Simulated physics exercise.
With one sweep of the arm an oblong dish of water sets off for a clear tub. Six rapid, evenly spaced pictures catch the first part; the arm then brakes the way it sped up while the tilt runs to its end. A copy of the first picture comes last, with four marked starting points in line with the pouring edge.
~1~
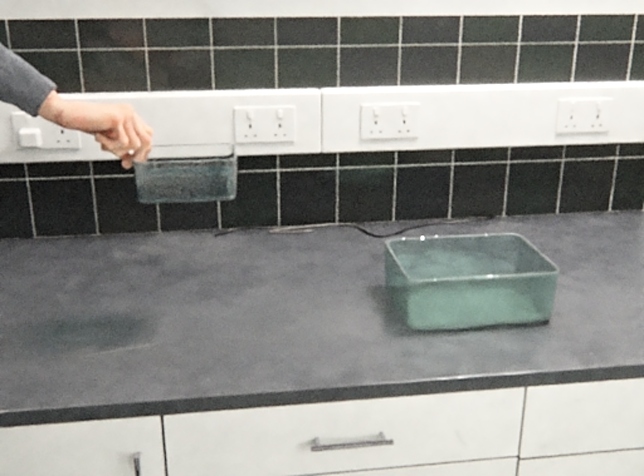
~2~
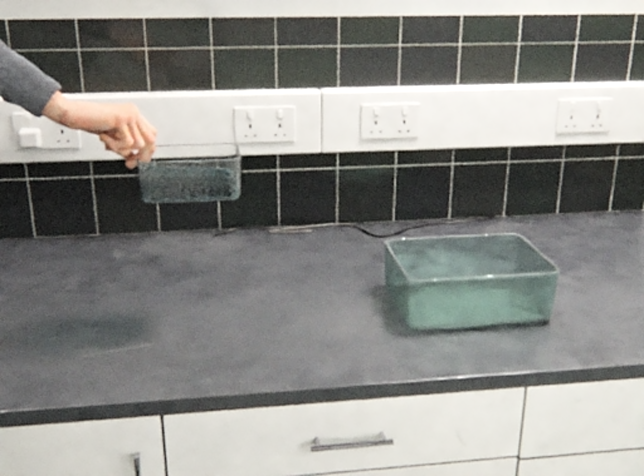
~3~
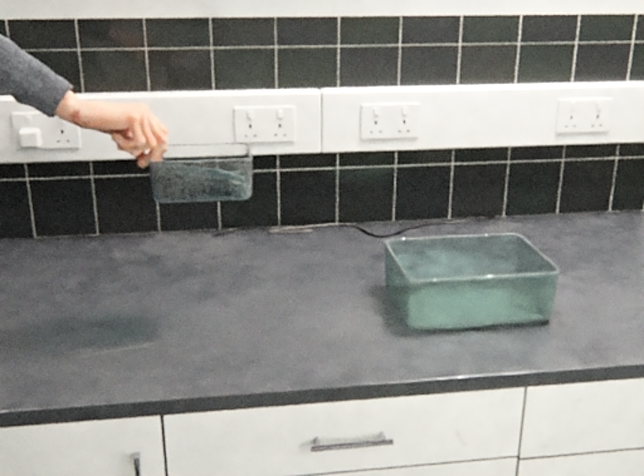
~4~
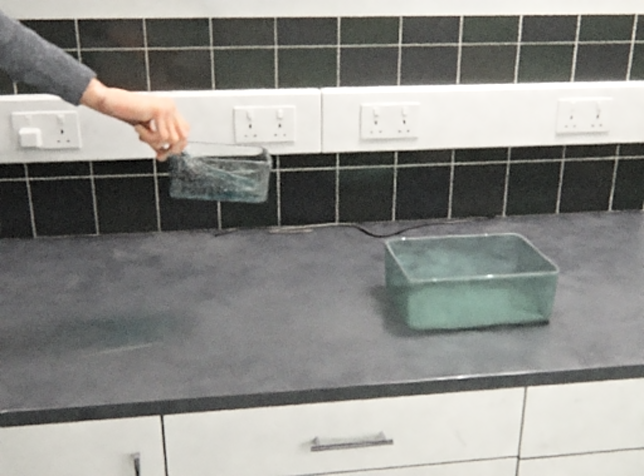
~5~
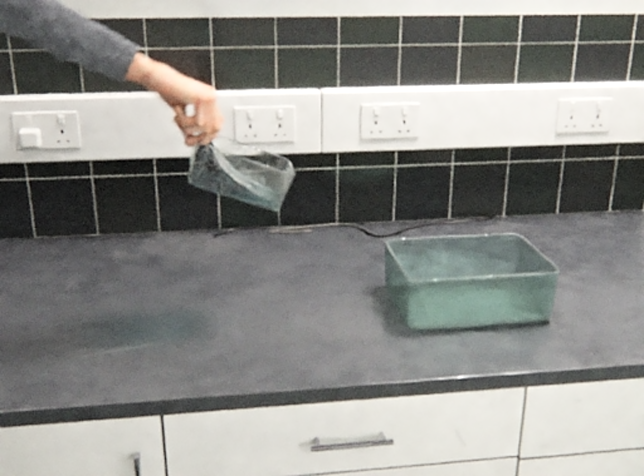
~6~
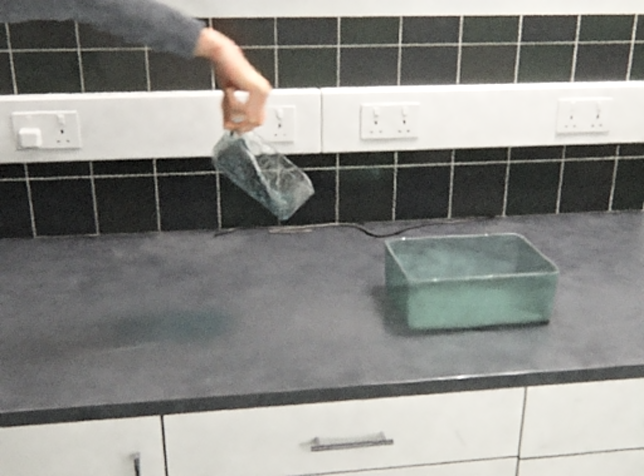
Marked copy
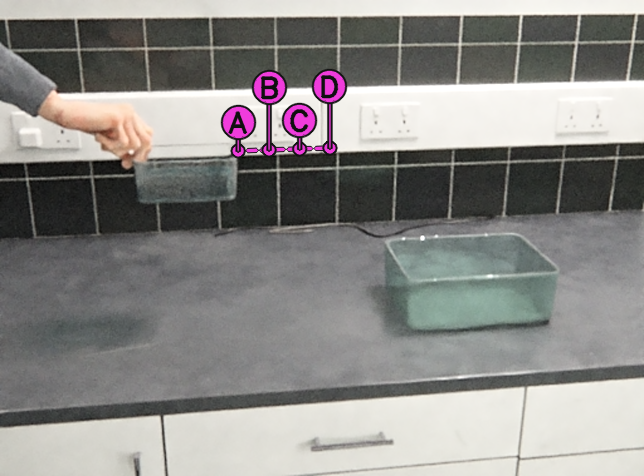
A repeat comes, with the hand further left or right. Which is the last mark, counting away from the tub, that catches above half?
The limit is B.
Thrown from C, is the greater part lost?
No, that is safe.
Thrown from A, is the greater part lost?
Yes, it does.
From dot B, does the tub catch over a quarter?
Yes, it does.
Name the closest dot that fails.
The answer is A.
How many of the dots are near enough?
Three of them.
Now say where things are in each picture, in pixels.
In the first picture, upright, lip at (234, 151); tub from (406, 328) to (550, 318); nothing has left yet.
In the second picture, upright, lip at (238, 150); nothing has left yet.
In the third picture, upright, lip at (249, 150); nothing has left yet.
In the fourth picture, tipped about 6°, lip at (268, 154); nothing has left yet.
In the fifth picture, tipped about 21°, lip at (291, 166); nothing has left yet.
In the sixth picture, tipped about 42°, lip at (310, 183); nothing has left yet.
On the marked copy, A at (238, 150); B at (269, 149); C at (299, 148); D at (329, 148).
For dot A, about 28 % lands in the tub, 65 % falls short and 6 % goes beside or beyond.
For dot B, about 67 % lands in the tub, 26 % falls short and 7 % goes beside or beyond.
For dot C, about 88 % lands in the tub, 4 % falls short and 8 % goes beside or beyond.
For dot D, about 90 % lands in the tub, 3 % falls short and 8 % goes beside or beyond.
